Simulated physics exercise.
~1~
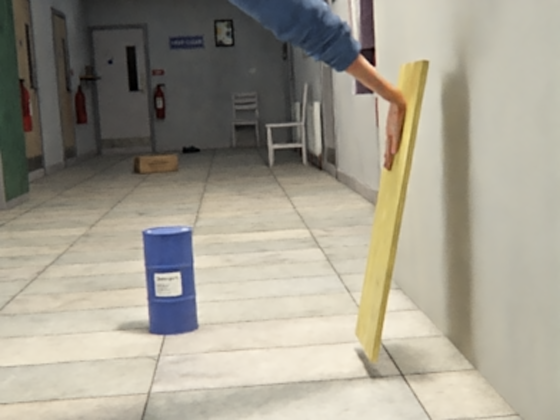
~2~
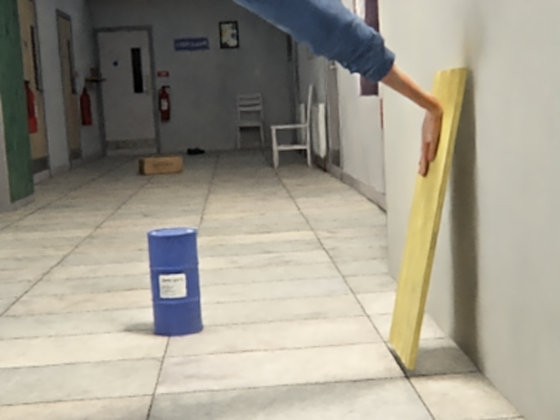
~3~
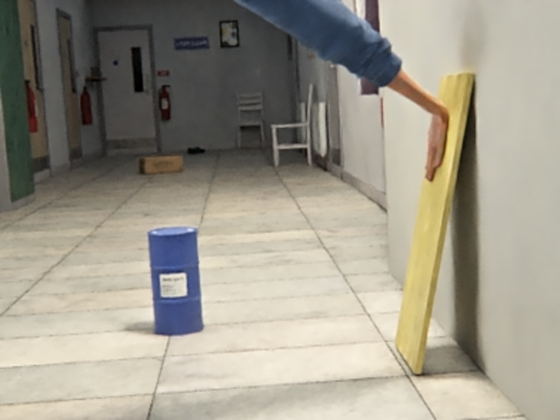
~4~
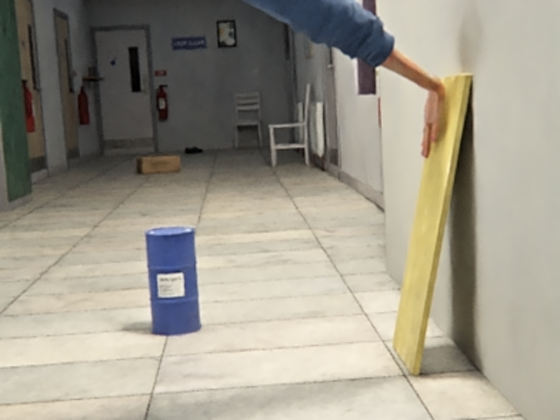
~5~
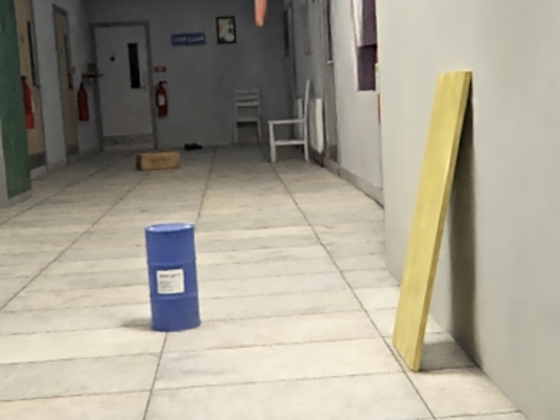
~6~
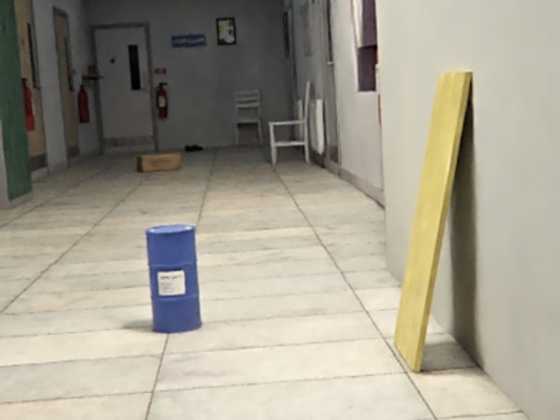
In a tiled corridor, a hand leans a yellow board against the right wall and withdraws, leaving it standing near a blue canister.
